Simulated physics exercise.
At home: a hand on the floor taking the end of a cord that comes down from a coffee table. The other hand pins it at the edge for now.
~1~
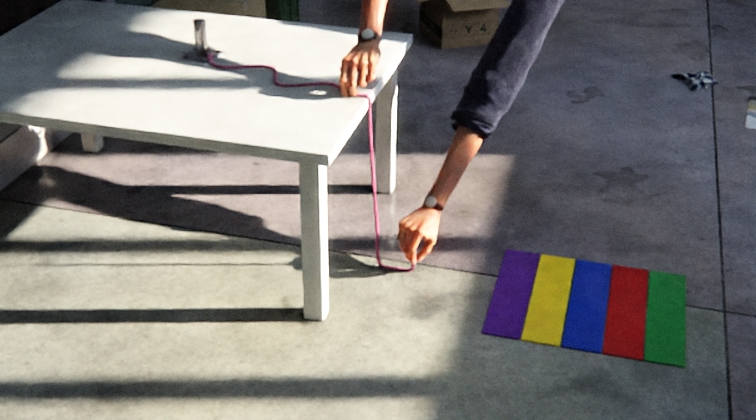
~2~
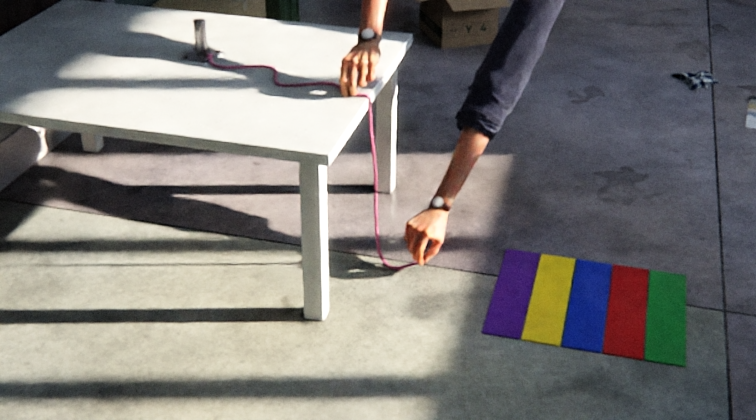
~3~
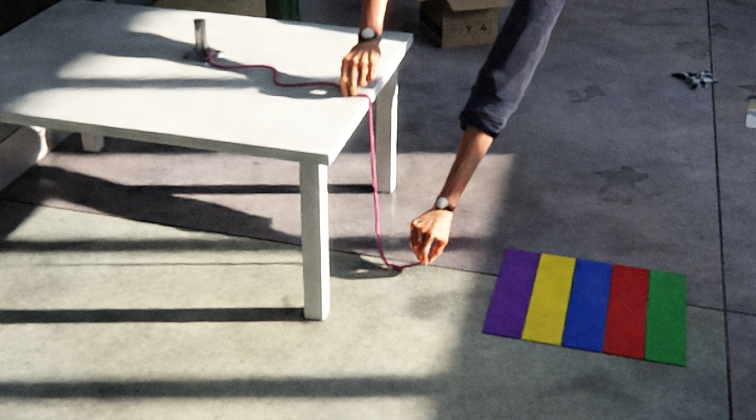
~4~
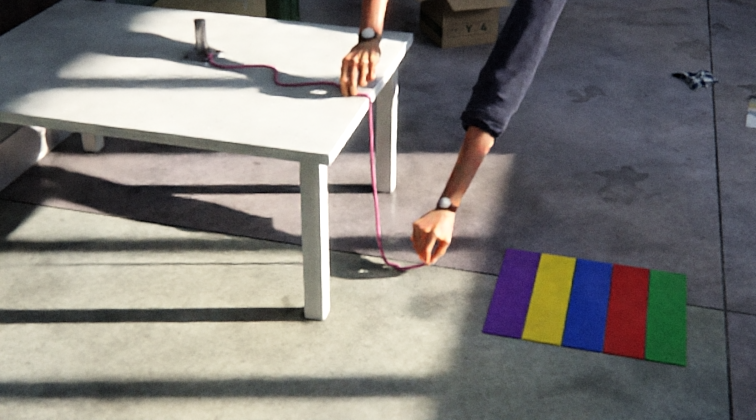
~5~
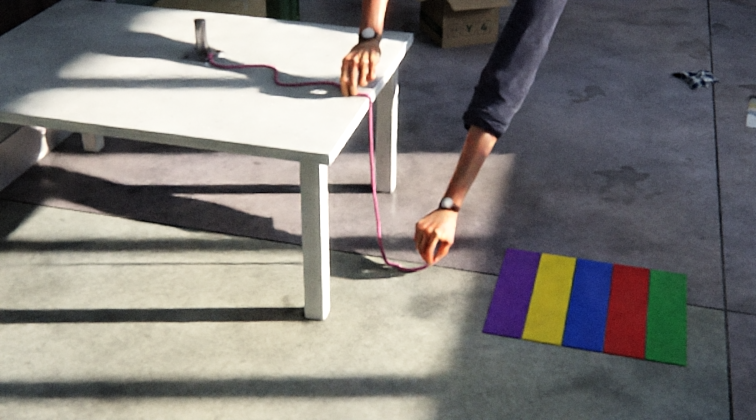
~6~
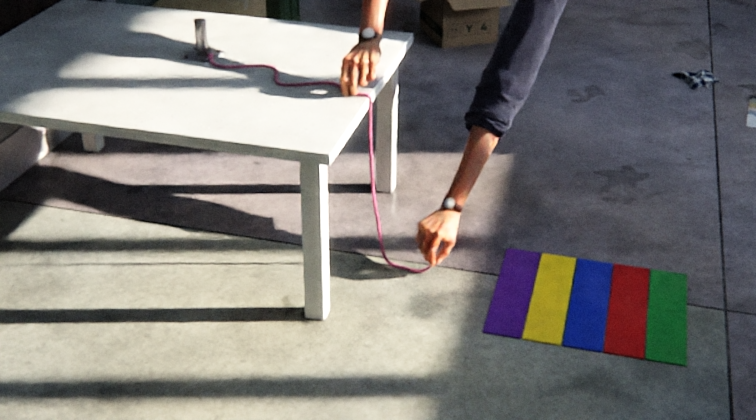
One hand pinned a pink cord at the edge of a white coffee table while the other, down on the floor, drew the cord's end slightly to the right, near a mat with coloured stripes.
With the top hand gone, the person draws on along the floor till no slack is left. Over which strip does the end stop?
It gets as far as the blue strip.
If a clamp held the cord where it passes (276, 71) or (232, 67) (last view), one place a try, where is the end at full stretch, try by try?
Near (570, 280) and (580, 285).
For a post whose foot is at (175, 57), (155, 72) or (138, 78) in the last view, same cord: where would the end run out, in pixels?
Try by try, around (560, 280), (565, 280) and (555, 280).
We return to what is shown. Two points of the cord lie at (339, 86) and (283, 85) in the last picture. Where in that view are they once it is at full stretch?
The first at (374, 98), the second at (323, 82).
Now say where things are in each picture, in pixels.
In the first picture, end (416, 260); purple (505, 319); yellow (544, 326); blue (584, 332); red (624, 339); green (665, 346).
In the second picture, end (423, 261); cord through (222, 67) (276, 75) (331, 84) (370, 119) (376, 190) (379, 250).
In the third picture, end (427, 261).
In the fourth picture, end (430, 261); cord through (222, 67) (276, 75) (331, 84) (370, 119) (374, 189) (381, 250).
In the fifth picture, end (432, 261).
In the sixth picture, end (435, 262); cord through (222, 67) (276, 74) (332, 84) (370, 119) (373, 189) (383, 250).
Soon after, end near (521, 275); over purple.
Then, end near (565, 282); over yellow.
At full stretch, end near (593, 286); over blue. The blue one.
